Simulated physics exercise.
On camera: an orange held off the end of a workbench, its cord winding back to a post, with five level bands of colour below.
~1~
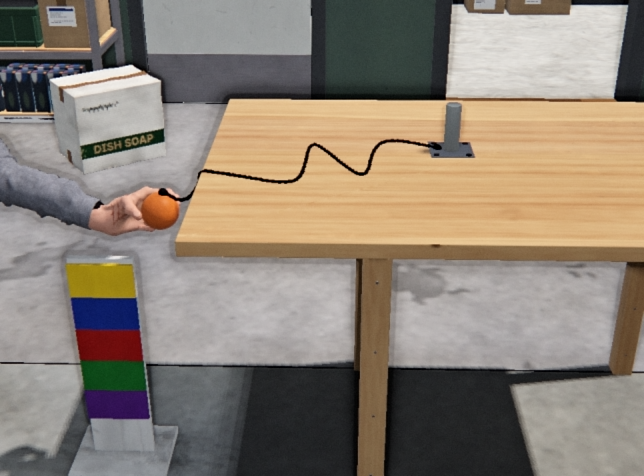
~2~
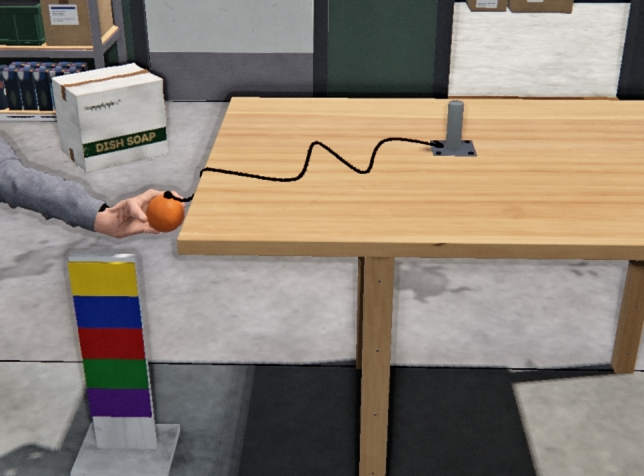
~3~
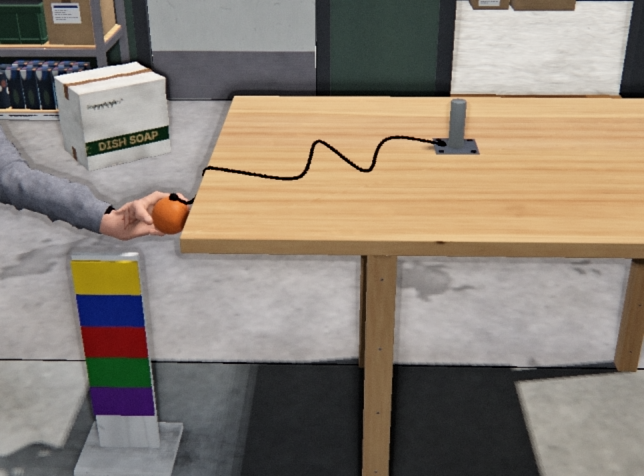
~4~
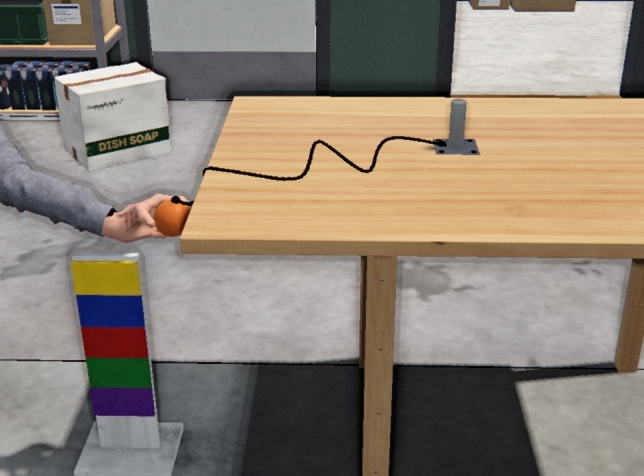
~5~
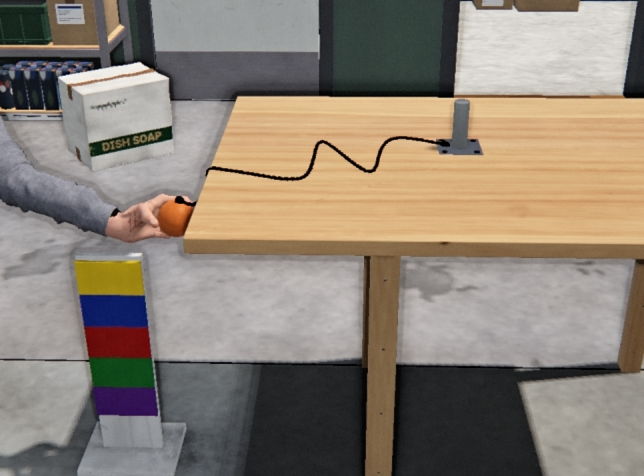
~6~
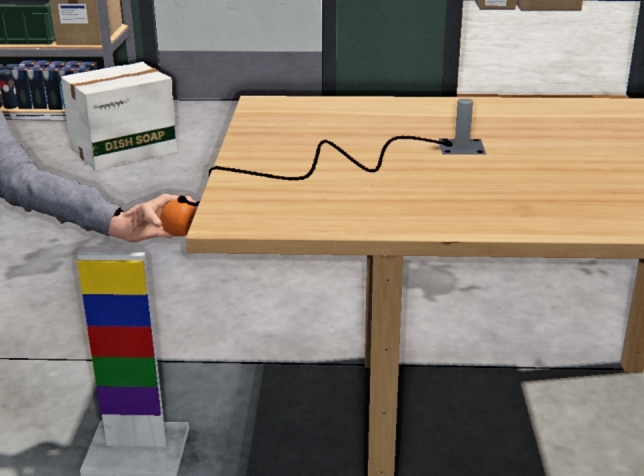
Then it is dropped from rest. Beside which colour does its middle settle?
Its centre hangs level with the purple band.
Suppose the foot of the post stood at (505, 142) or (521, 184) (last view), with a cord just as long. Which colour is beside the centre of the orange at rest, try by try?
One after the other, green; green.
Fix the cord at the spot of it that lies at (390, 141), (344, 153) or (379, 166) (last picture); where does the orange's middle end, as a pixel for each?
Near (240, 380), (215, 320) and (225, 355).
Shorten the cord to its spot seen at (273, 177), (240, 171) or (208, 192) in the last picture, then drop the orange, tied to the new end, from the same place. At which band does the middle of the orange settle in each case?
Taking them in turn: Blue; red; green.
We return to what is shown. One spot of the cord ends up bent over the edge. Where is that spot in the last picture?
That spot is around (330, 143).
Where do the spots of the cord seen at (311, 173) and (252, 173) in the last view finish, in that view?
At (225, 248), then (231, 303).
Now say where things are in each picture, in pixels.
Orange (161, 211); yellow (101, 282); blue (105, 315); red (109, 347); green (113, 377); purple (117, 406), in the first frame.
Orange (166, 213); cord through (400, 139) (371, 167) (329, 150) (305, 167) (237, 174), in the second frame.
Orange (171, 216), in the third frame.
Orange (173, 218); cord through (402, 138) (373, 166) (332, 149) (308, 166) (240, 173), in the fourth frame.
Orange (177, 219), in the fifth frame.
Orange (180, 218); cord through (408, 138) (379, 166) (338, 148) (314, 165) (246, 172), in the sixth frame.
Soon after, orange near (262, 394); level with purple.
After that, orange near (220, 396); level with purple.
In the end, orange near (239, 396); level with purple. Its middle rests at the purple band.
